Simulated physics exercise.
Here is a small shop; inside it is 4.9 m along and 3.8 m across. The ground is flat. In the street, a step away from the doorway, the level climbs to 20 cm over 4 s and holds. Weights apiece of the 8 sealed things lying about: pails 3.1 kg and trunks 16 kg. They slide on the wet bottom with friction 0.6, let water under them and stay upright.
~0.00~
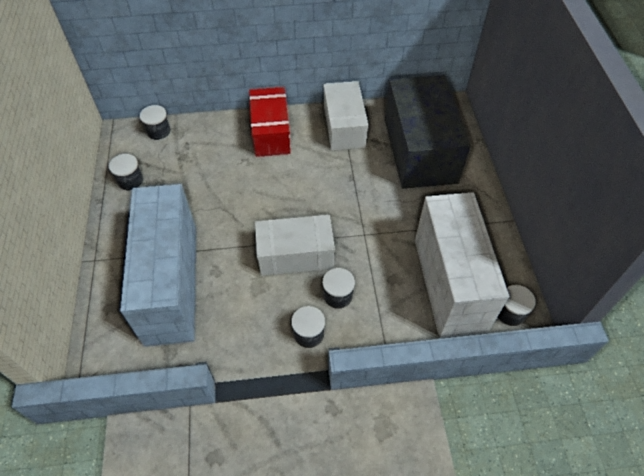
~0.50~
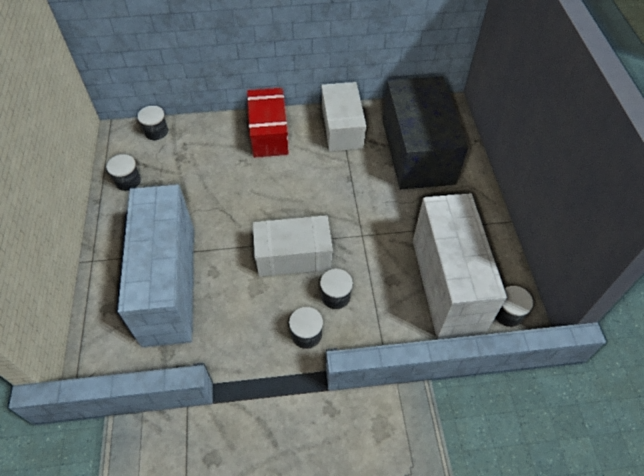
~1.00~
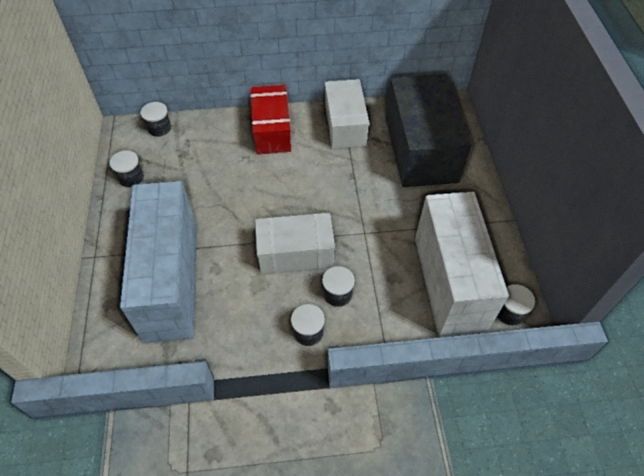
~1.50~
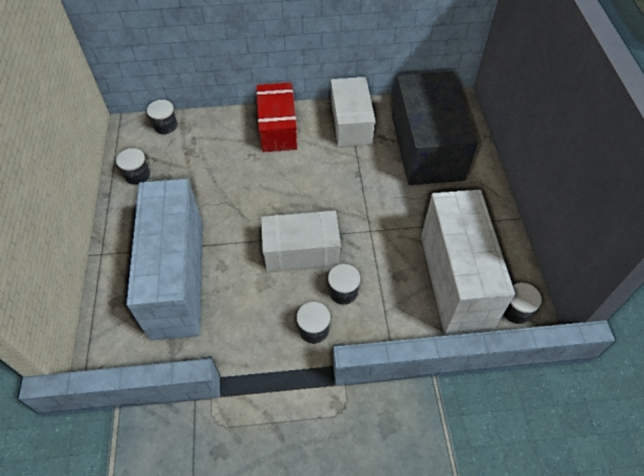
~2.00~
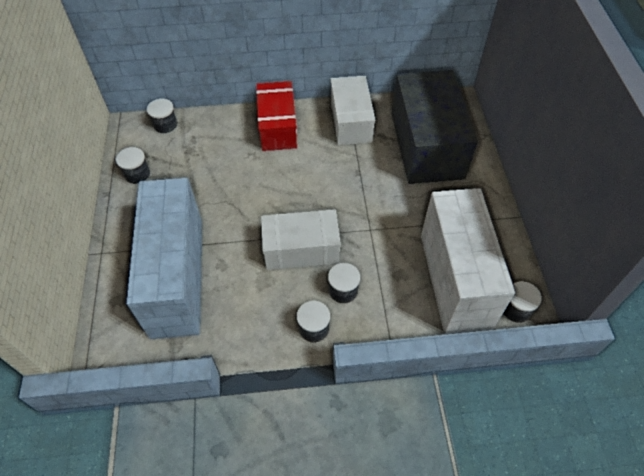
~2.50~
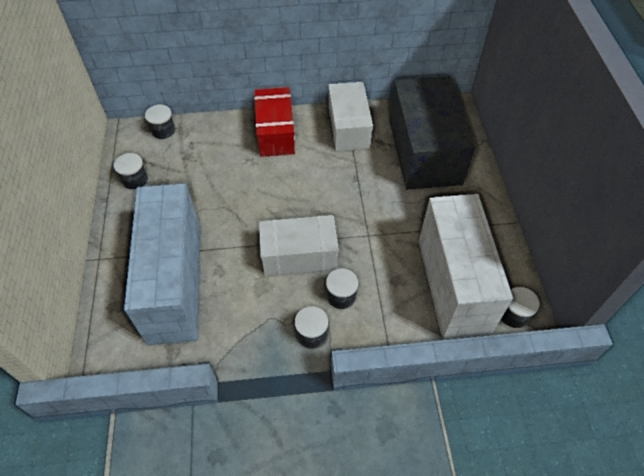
A small walled shop, open at the top and seen from high above the street outside its doorway, has a pale wall at left, a dark one at right and blue-grey brick behind. A red trunk and white, black and light blue blocks stand among five pale-topped pails. As the view shifts slightly, bluish water spreads over the paving outside and just through the doorway, while everything inside stays put.
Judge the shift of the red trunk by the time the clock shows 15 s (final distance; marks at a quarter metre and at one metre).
Red trunk slides a little.
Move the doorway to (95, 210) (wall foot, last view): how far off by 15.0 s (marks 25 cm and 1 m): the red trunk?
In that case the red trunk gets carried off.
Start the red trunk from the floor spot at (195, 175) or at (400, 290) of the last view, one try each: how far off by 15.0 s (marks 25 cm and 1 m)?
In that order: It ends far away; it is nudged along.
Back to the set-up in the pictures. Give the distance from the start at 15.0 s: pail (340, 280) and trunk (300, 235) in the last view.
In turn: 150 cm, 140 cm.
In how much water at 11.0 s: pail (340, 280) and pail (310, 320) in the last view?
Roughly 5 and 6 cm.
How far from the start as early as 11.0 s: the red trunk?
About 40 cm.
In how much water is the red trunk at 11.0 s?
Roughly 11 cm.
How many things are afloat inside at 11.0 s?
I count 7.
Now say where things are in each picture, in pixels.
The first frame shows the red trunk at (269, 110) rests on the ground; water covers 0.0 m2; 0 of 8 have shifted.
The second frame shows the red trunk at (267, 111), on the bottom; water covers 0.0 m2; 0 of 8 have shifted.
The third frame shows the red trunk at (270, 108), on the bottom; water covers 0.0 m2; 0 of 8 have shifted.
The fourth frame shows the red trunk at (276, 105) rests on the ground; water covers 0.0 m2; 0 of 8 have shifted.
The fifth frame shows the red trunk at (276, 104), on the bottom; water covers 0.0 m2; 0 of 8 have shifted.
The sixth frame shows the red trunk at (274, 110) rests on the ground; 0.4 m2 under water; 0 of 8 have shifted.
After 3.5 s the red trunk is near (274, 110), 0.0 m from its start, aground; 0 afloat.
After 6.8 s the red trunk is near (278, 103), 0.1 m from its start, aground; 2 afloat.
After 11.0 s the red trunk is near (306, 110), 0.4 m from its start, afloat; 7 afloat.
After 15.0 s the red trunk is near (324, 101), 0.6 m from its start, afloat; 8 afloat.
